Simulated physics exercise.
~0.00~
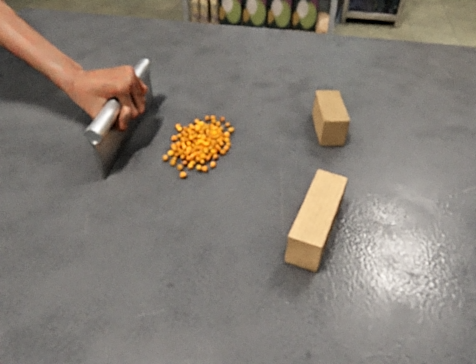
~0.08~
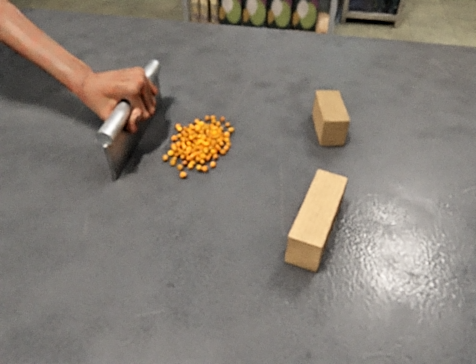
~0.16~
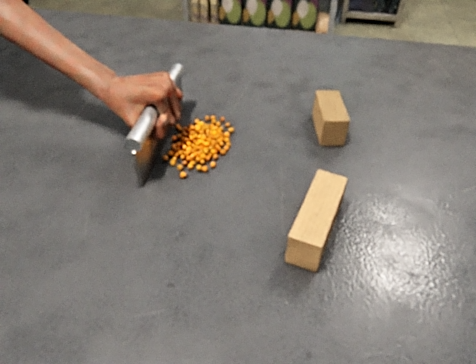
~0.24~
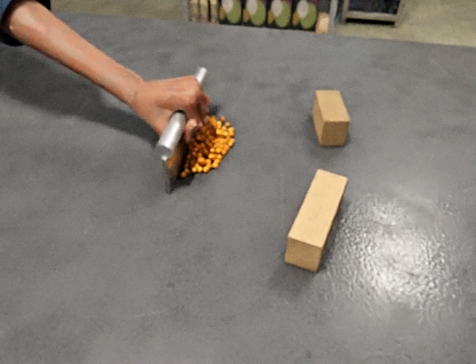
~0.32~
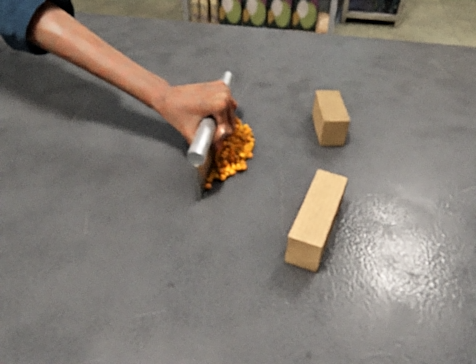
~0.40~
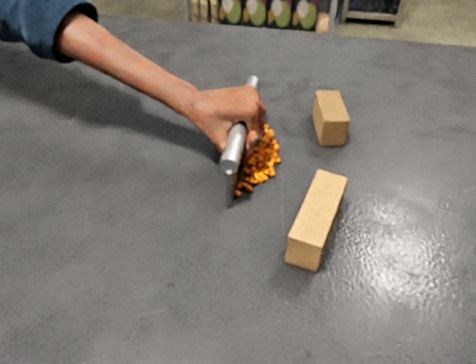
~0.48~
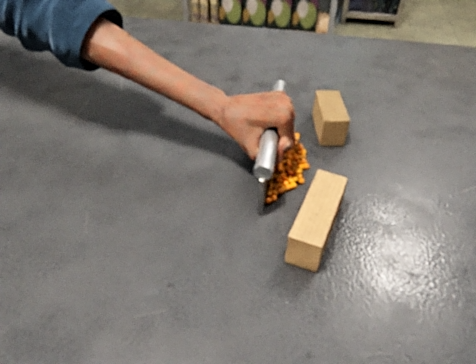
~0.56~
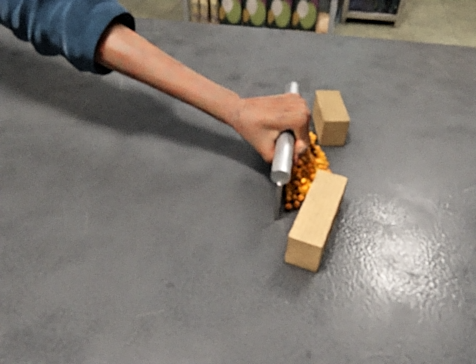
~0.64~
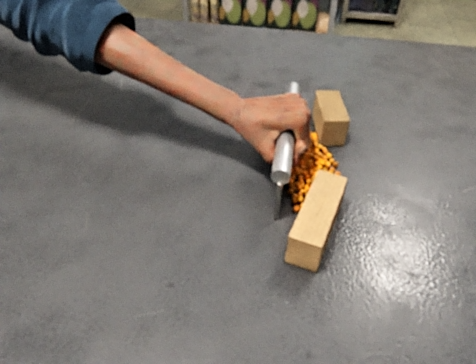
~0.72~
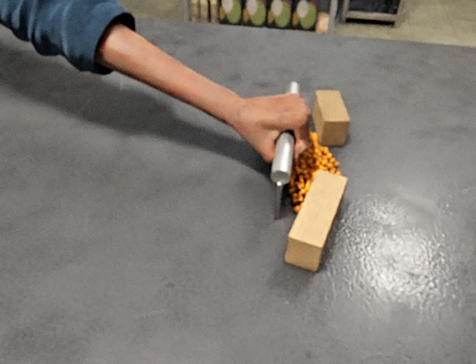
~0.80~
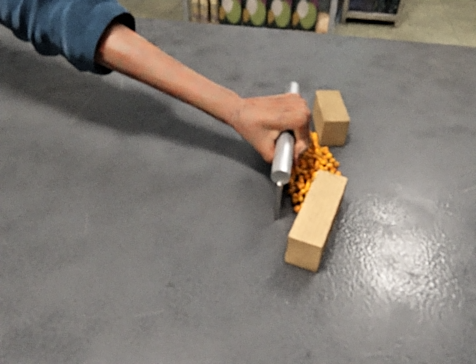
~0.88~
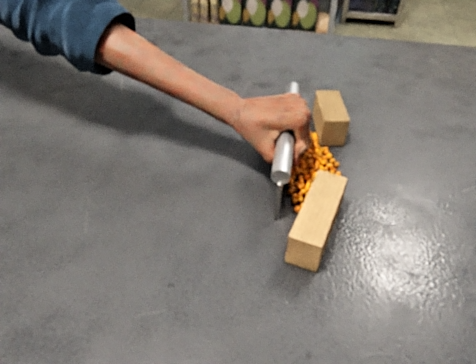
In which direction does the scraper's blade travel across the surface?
The blade travels to the right, towards the two wooden blocks.
